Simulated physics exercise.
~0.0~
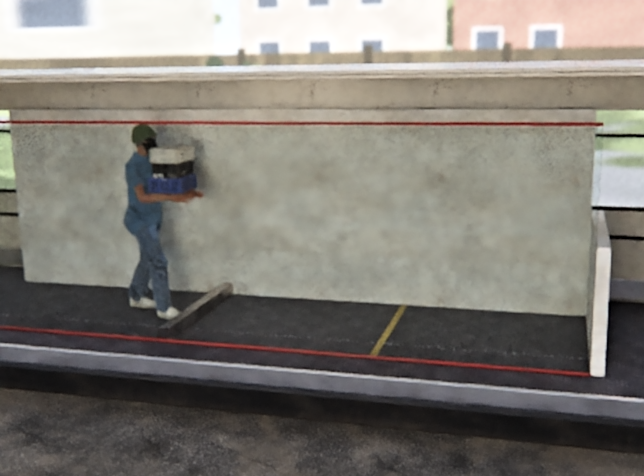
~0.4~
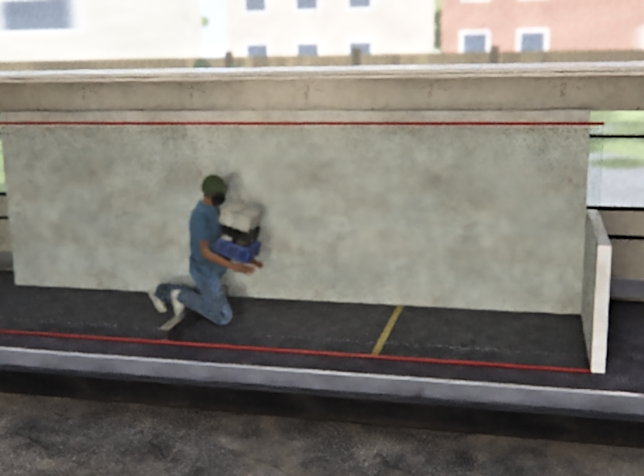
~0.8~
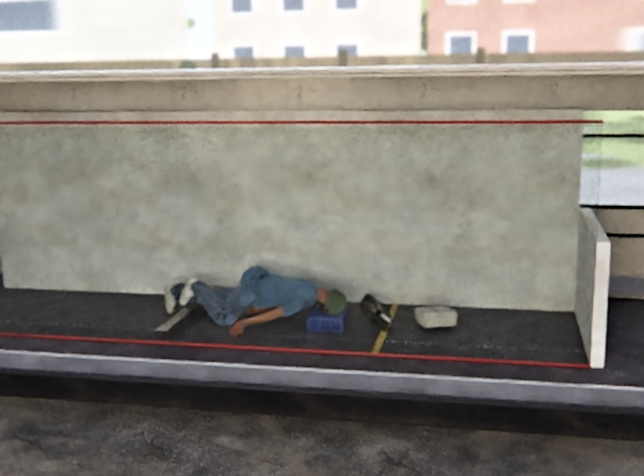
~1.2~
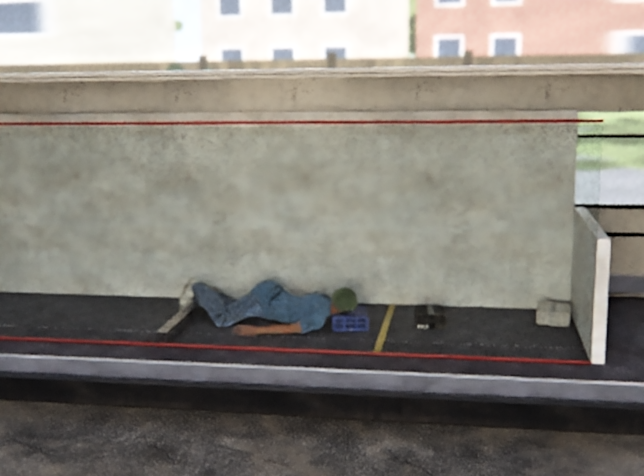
A person carrying a stacked pile falls forward and lies flat as the items scatter right.
